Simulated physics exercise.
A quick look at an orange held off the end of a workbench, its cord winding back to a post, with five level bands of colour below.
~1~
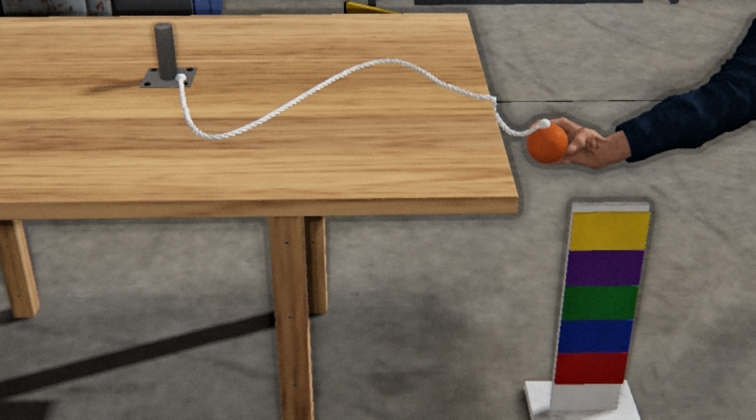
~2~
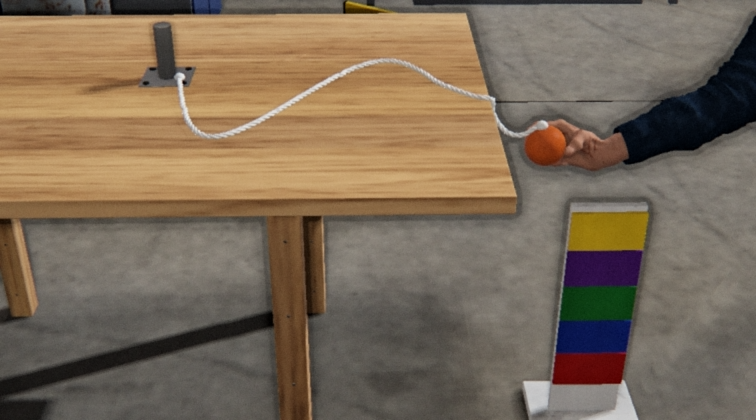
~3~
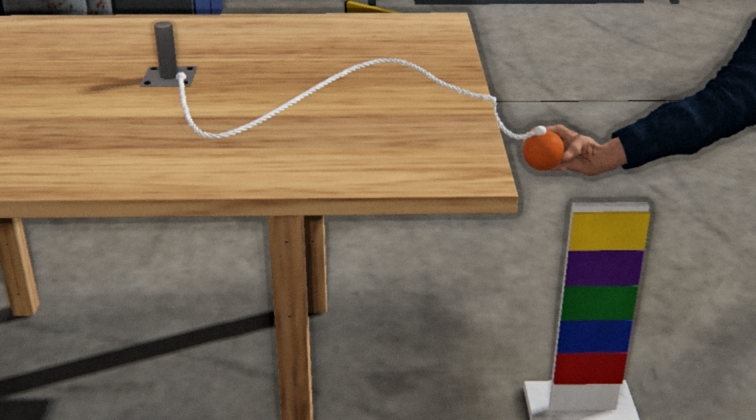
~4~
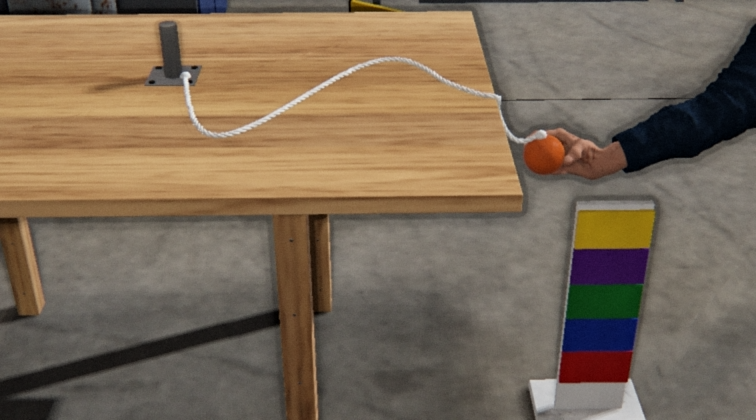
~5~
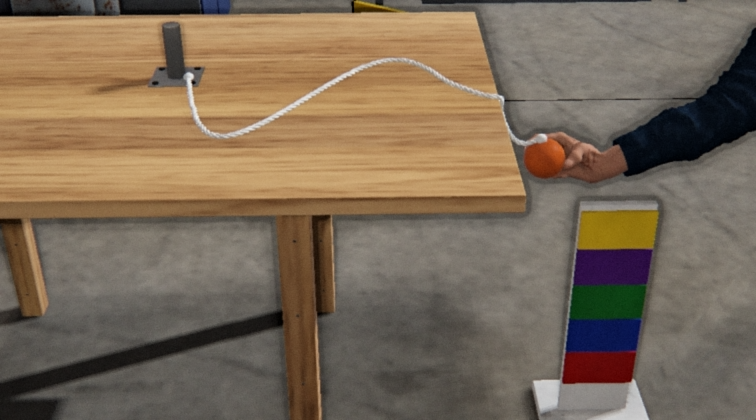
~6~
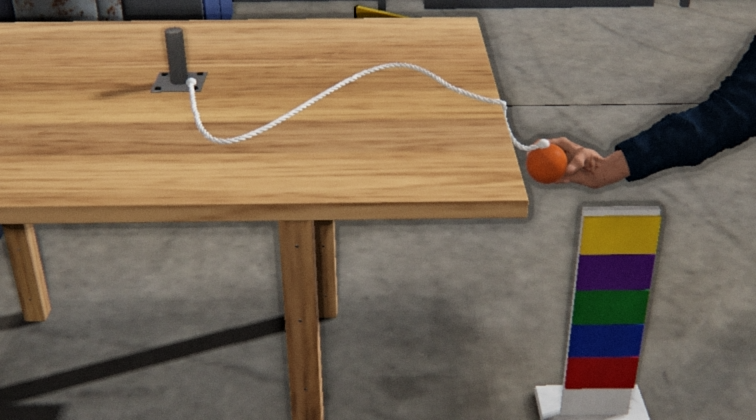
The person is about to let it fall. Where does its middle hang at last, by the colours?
At red.
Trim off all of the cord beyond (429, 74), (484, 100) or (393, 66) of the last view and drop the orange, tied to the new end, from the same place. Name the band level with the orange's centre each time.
It would be yellow; green; none, it hangs higher.
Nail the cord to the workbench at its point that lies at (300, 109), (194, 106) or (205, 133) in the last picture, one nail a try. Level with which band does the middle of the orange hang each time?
Try by try: Purple; blue; green.
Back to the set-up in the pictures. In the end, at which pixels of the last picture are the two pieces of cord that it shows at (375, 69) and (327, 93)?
At (501, 164), then (479, 108).
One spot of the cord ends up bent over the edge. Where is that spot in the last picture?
At (344, 83), roughly.
Soon after, orange near (525, 327); level with blue.
Then, orange near (464, 372); level with red.
Further on, orange near (497, 377); level with red.
At rest, orange near (484, 378); level with red. Its centre hangs level with the red band.
